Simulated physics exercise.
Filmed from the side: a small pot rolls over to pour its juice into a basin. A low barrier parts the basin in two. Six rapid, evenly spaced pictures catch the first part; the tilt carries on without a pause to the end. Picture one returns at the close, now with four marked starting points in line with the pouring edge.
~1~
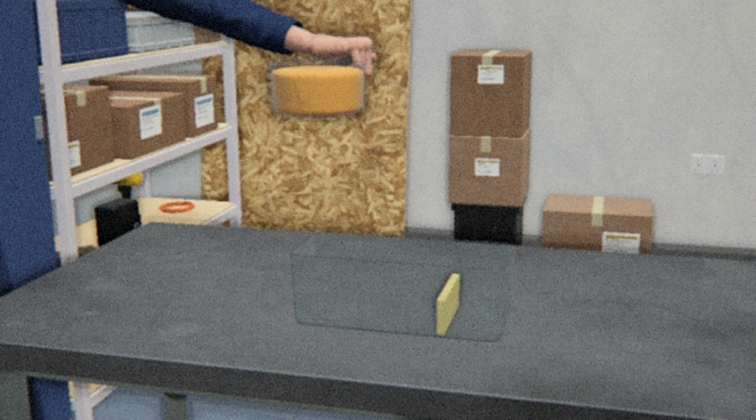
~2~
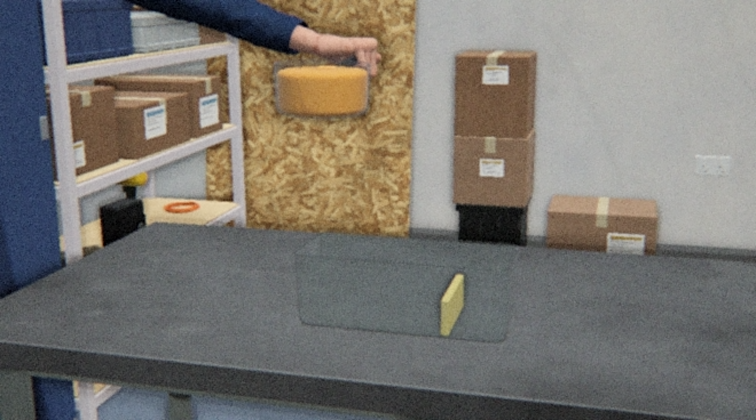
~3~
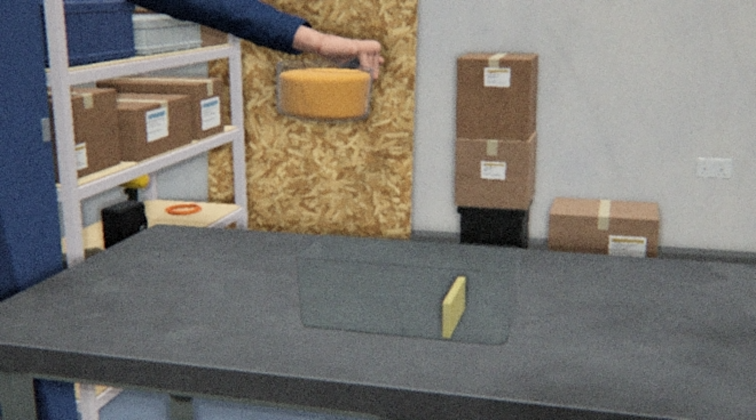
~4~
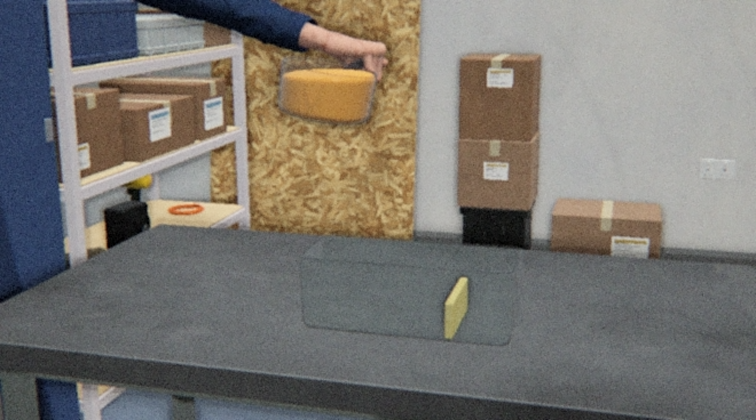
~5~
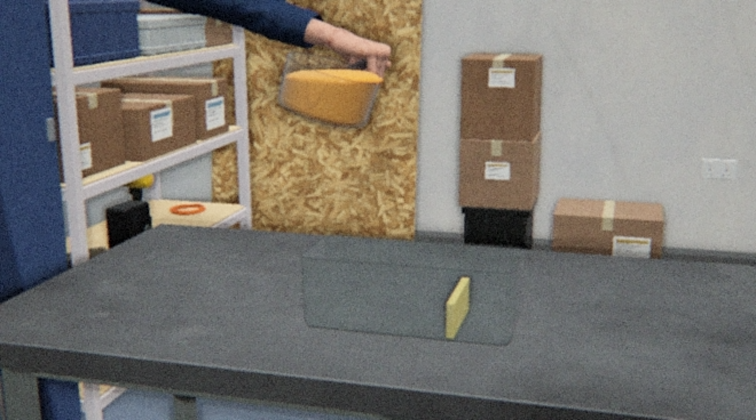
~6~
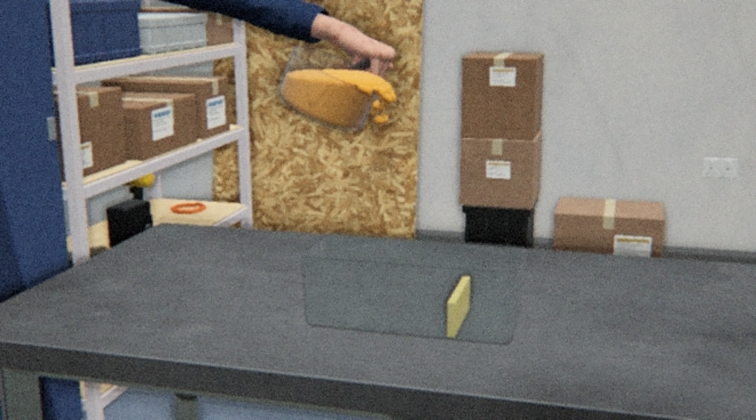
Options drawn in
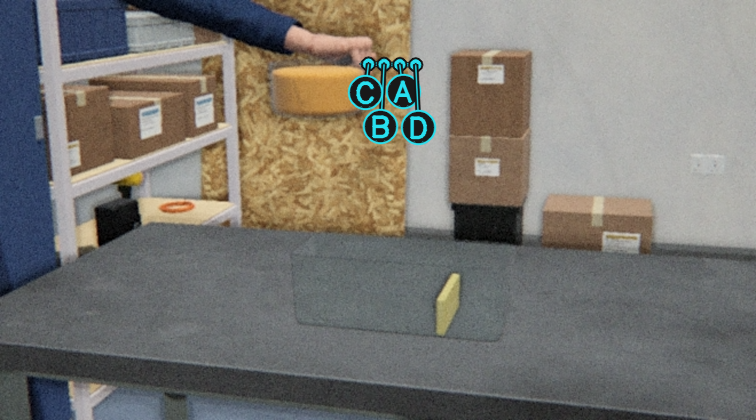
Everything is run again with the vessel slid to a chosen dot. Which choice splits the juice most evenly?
Go for B.
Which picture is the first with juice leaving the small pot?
In picture 5.
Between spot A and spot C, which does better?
The answer is A.
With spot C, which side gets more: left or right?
The left one.
On the marked copy, A at (399, 64); B at (384, 64); C at (368, 64); D at (415, 64).
Choosing A, about 32 % ends left of the wall and 66 % right of it.
Choosing B, about 49 % ends left of the wall and 48 % right of it.
Choosing C, about 78 % ends left of the wall and 19 % right of it.
Choosing D, about 30 % ends left of the wall and 68 % right of it.
